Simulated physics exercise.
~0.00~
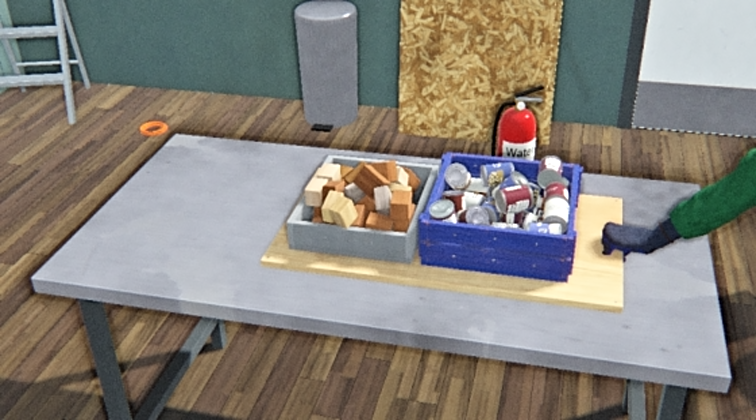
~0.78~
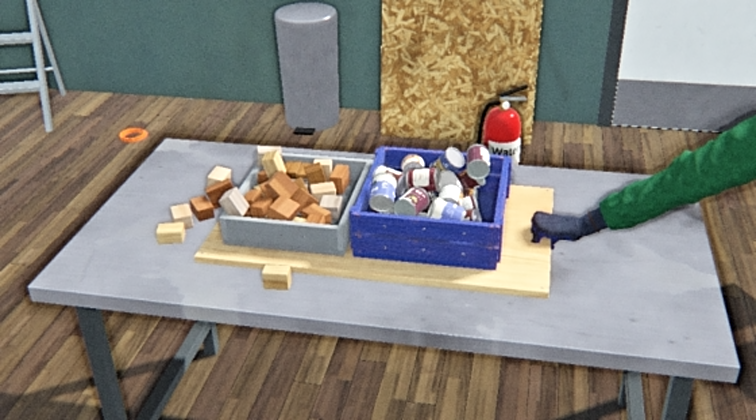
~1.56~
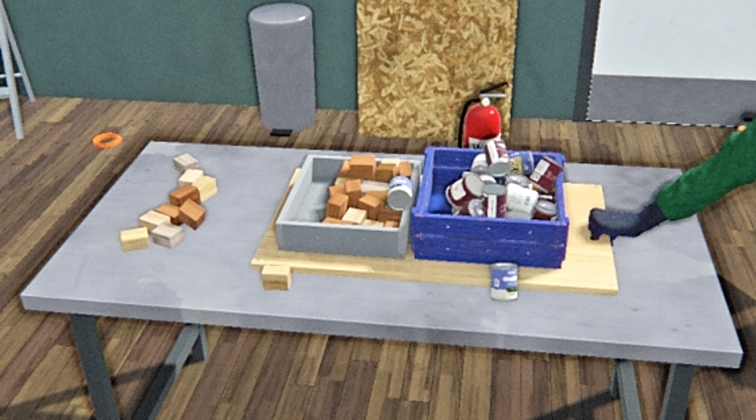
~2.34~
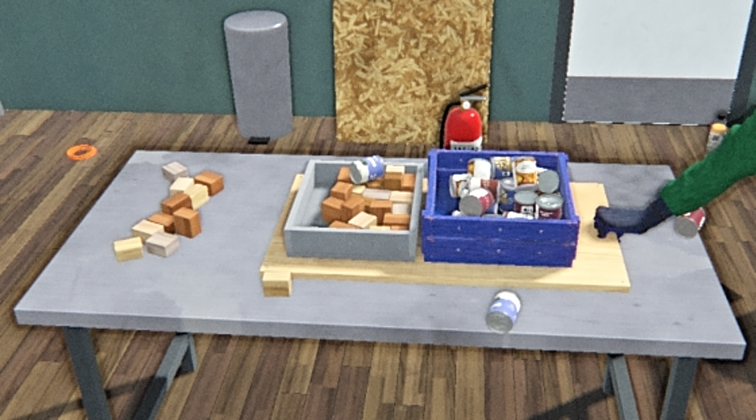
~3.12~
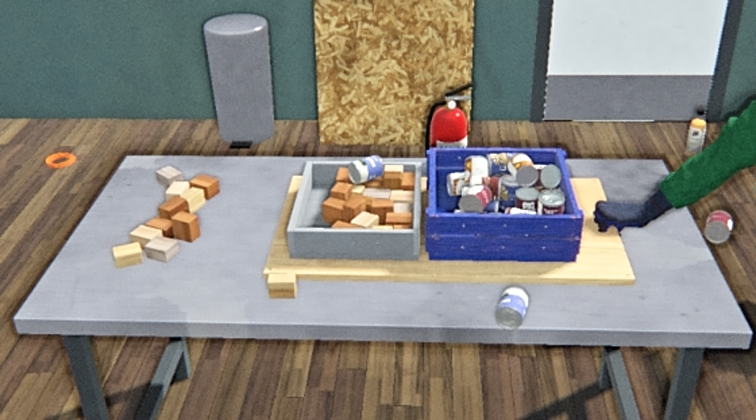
The footage shows a gloved hand shaking a board on a table left and right, with a grey crate of wooden blocks and a blue crate of tins on it. Blocks spill out to the left, then a few tins leave their crate, and the board ends still.
